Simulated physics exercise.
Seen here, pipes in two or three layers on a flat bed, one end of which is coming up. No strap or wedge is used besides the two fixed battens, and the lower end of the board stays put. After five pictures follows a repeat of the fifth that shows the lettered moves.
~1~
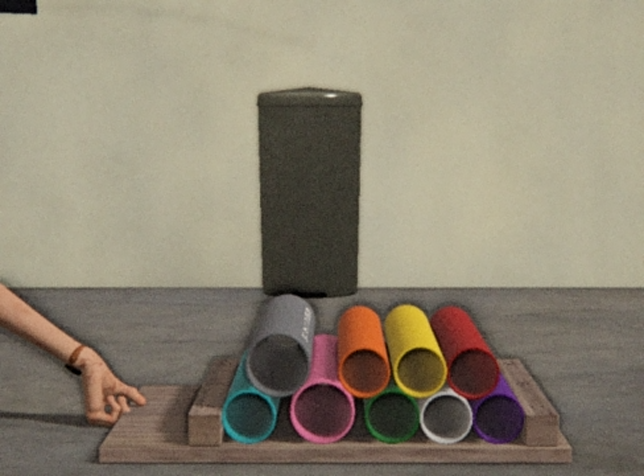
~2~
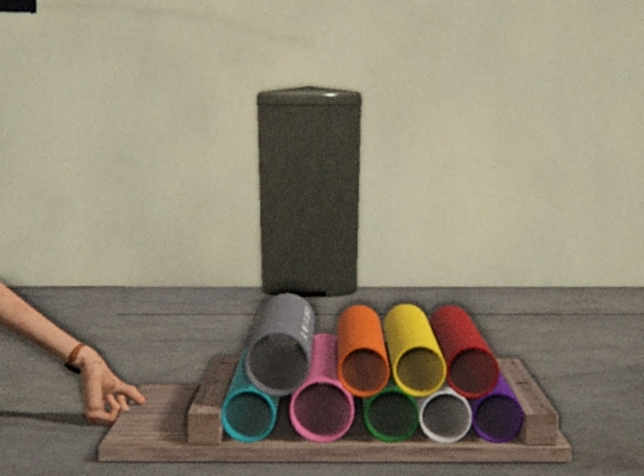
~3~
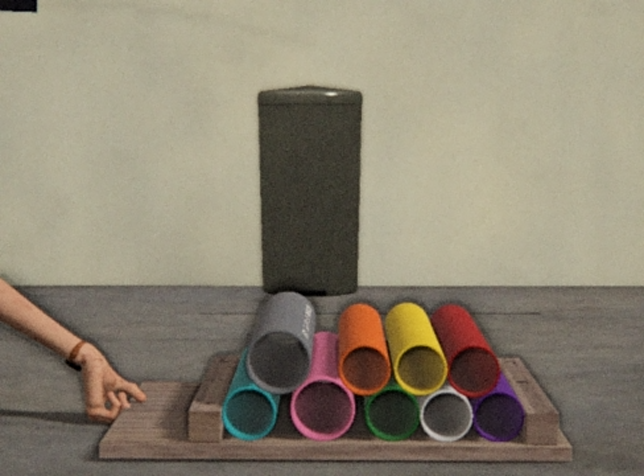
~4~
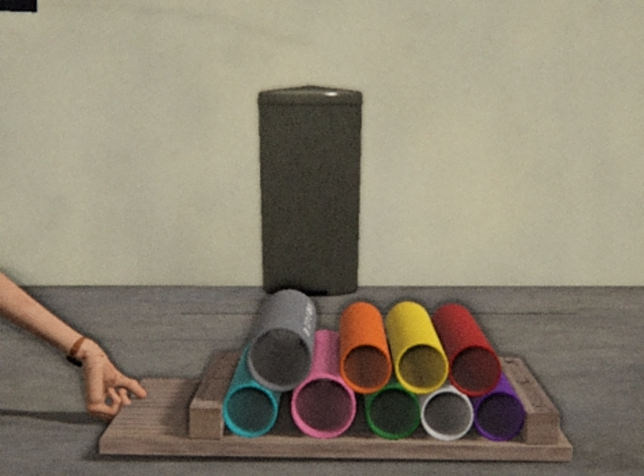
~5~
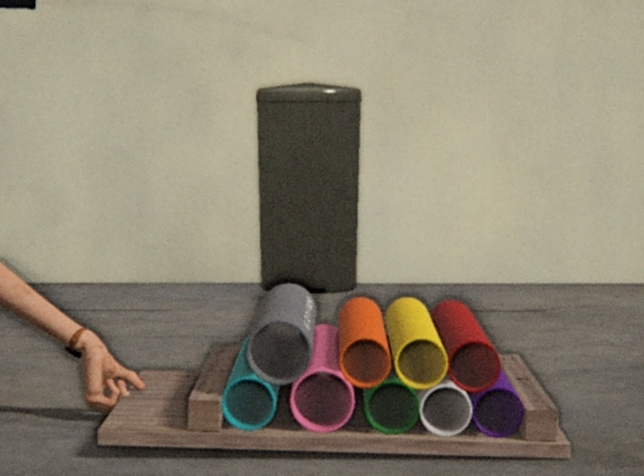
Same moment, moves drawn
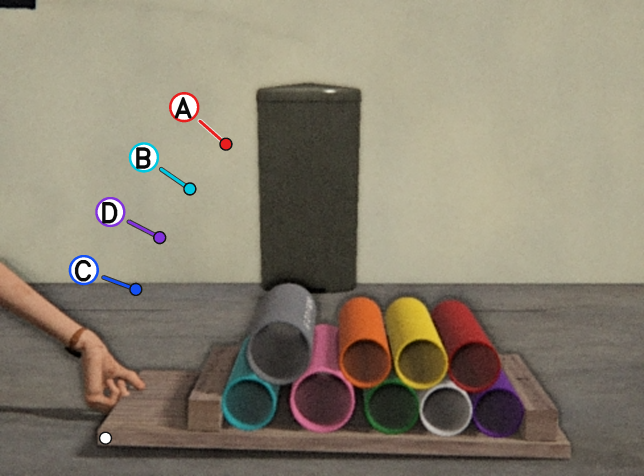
Nine coloured pipes lie stacked in two layers on a flat wooden board, seen from the front on a grey surface, with a dark bin standing behind against a pale wall. Grey, orange, yellow and red pipes rest above turquoise, pink, green, white and purple ones, between low wooden side pieces. A hand at the left stays by the board's end as the board and pipes rise very slightly, with the view almost steady.
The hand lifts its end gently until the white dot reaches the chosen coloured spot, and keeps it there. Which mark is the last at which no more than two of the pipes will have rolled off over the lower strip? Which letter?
At most to C.
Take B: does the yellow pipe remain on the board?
No, with B.
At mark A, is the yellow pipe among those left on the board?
No.
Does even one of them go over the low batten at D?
At D: Yes.
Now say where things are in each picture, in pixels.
Pink pipe (323, 412); green pipe (392, 417); white pipe (446, 418), in the first frame.
White pipe (446, 417); purple pipe (498, 417), in the second frame.
Board (335, 403); turquoise pipe (249, 414); yellow pipe (420, 369), in the third frame.
Board (336, 401); turquoise pipe (249, 410); pink pipe (324, 407), in the fourth frame.
Board (334, 395); turquoise pipe (248, 404); pink pipe (322, 401), in the fifth frame.
On the marked copy, A at (226, 144); B at (190, 189); C at (136, 289); D at (160, 238); the white dot at (105, 438).
Following C. Soon after the start, board at 14°.
Later, board at 20°.
In the end, board at 20°, none over the low batten.
As for the rest, A four over the low batten (red, orange, yellow, grey); B four over the low batten (red, orange, yellow, grey); D three over the low batten (red, orange, yellow).
